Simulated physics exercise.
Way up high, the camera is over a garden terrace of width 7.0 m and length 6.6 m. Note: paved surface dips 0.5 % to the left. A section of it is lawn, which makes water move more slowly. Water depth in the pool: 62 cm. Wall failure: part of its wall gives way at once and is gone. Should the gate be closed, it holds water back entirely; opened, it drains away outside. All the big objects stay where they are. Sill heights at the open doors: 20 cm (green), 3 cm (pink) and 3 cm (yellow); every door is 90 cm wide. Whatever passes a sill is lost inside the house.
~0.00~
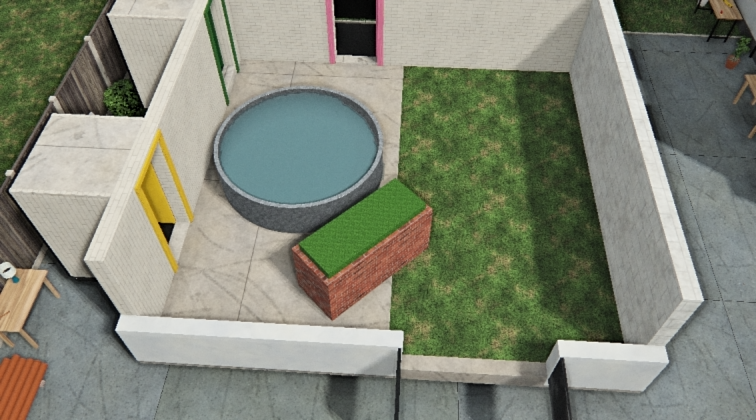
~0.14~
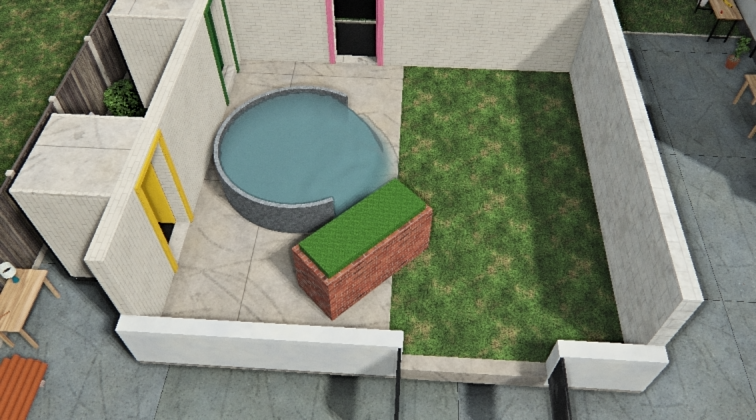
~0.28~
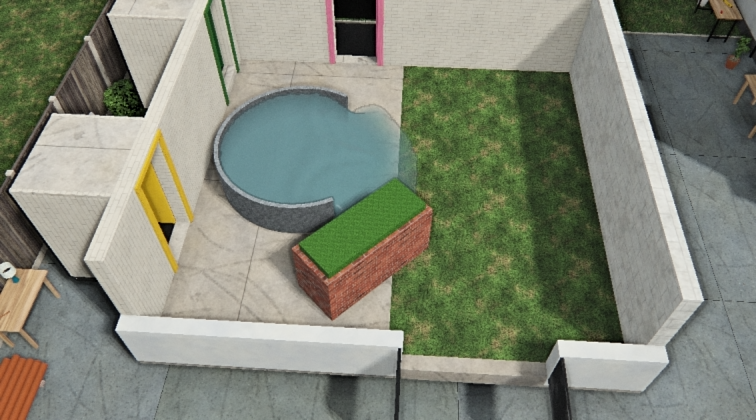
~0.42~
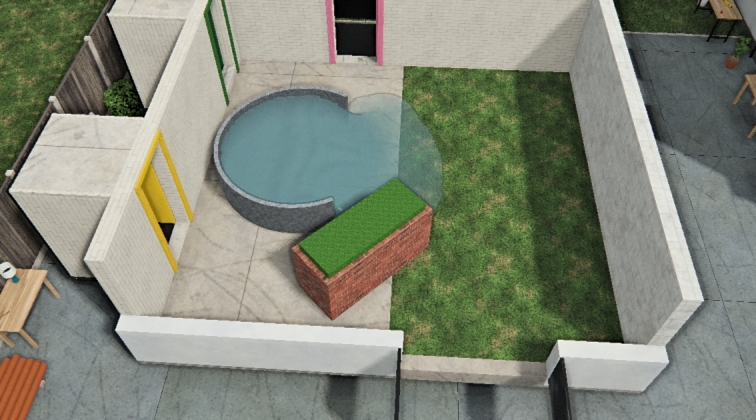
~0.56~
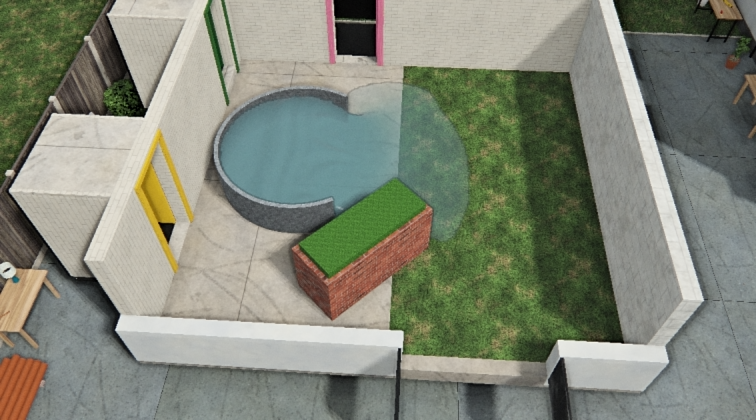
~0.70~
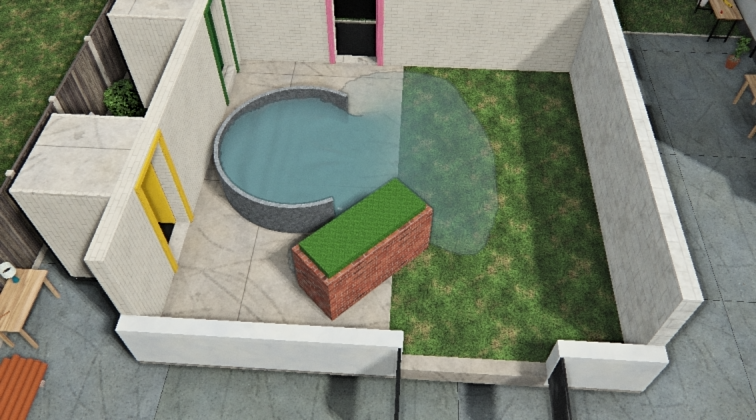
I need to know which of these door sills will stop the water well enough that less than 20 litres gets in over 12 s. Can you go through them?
Sure: The green door keeps it under; the pink door lets too much in; the yellow door lets too much in.
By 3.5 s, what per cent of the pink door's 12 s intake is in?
10 percent or so by then.
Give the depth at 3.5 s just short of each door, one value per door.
Depths in cm: Green 0, pink 3, yellow 7.
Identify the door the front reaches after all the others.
It is the green one.
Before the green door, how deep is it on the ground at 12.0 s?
Depth: Approx. 11.5 cm.
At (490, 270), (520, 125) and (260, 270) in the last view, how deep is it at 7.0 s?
First spot near 11 cm, second near 10 cm, third near 2 cm.
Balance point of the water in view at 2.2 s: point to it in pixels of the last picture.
The water's centre is around (392, 167).
After 1.4 s water covers 45 % of the floor and is deepest (38 cm) near (369, 232); green door not reached, pink door 4 cm at the sill, 1 L in, yellow door not reached.
After 2.2 s water covers 60 % of the floor and is deepest (30 cm) near (370, 224); green door not reached, pink door 3 cm at the sill, 4 L in, yellow door 5 cm at the sill, 5 L in.
After 3.5 s water covers 75 % of the floor and is deepest (34 cm) near (566, 92); green door not reached, pink door 3 cm at the sill, 4 L in, yellow door 7 cm at the sill, 29 L in.
After 7.0 s water covers 100 % of the floor and is deepest (16 cm) near (412, 226); green door 15 cm at the sill, 0 L in, pink door 7 cm at the sill, 17 L in, yellow door 5 cm at the sill, 53 L in.
After 12.0 s water covers 100 % of the floor and is deepest (12 cm) near (236, 79); green door 11 cm at the sill, 0 L in, pink door 9 cm at the sill, 58 L in, yellow door 10 cm at the sill, 113 L in.
